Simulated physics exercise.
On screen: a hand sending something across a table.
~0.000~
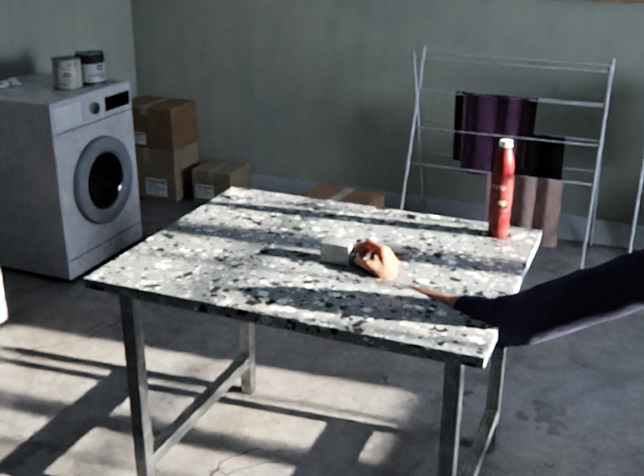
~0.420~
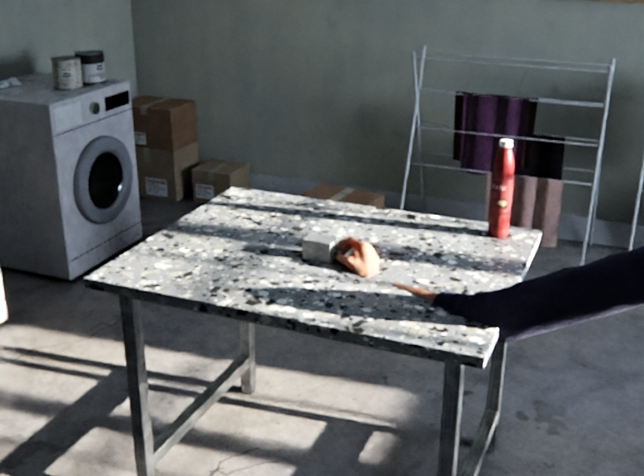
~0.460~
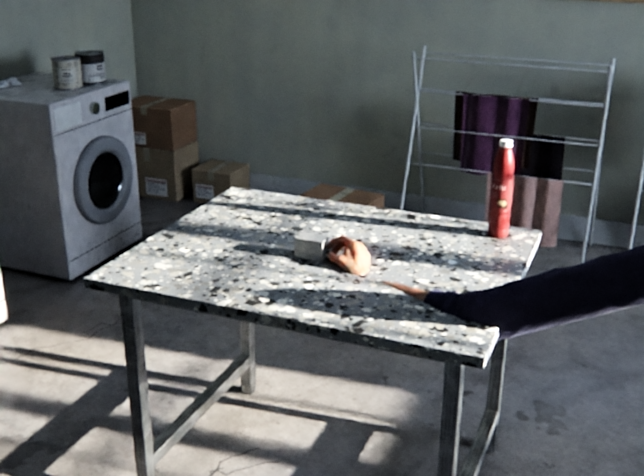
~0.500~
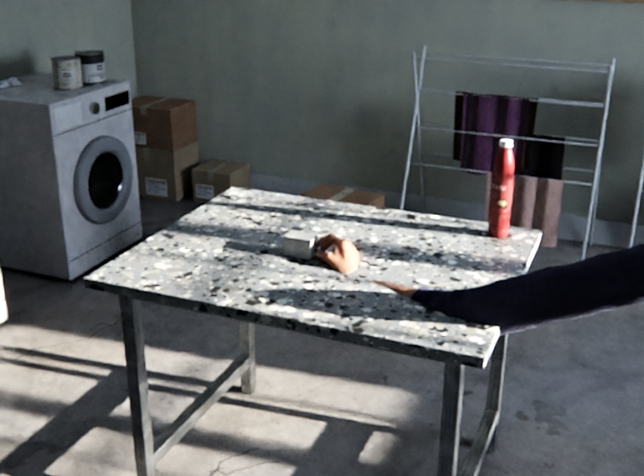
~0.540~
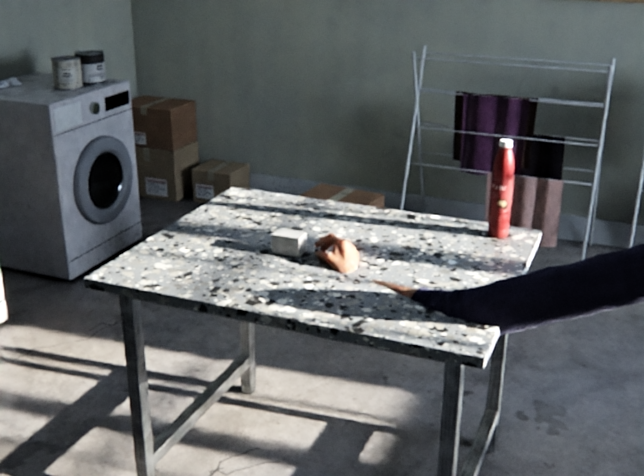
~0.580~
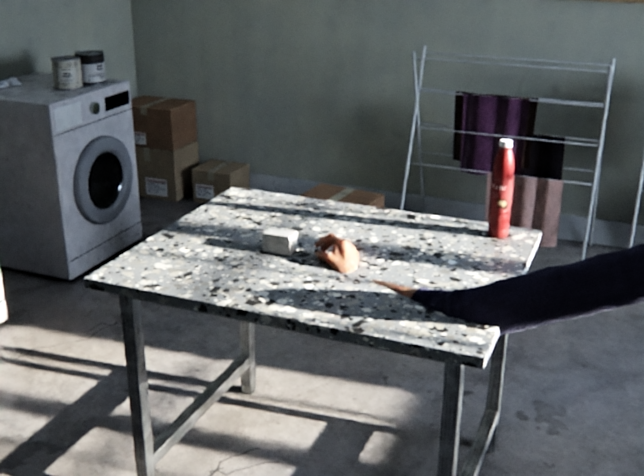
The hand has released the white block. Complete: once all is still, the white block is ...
On the table.
By 0.68 s, white block moved about its own width near (266, 239).
By 0.78 s, white block resting near (265, 240).
When it is over (1.3 s), moved from the start, white block. End places, in pixels of the last picture, white block near (263, 239).
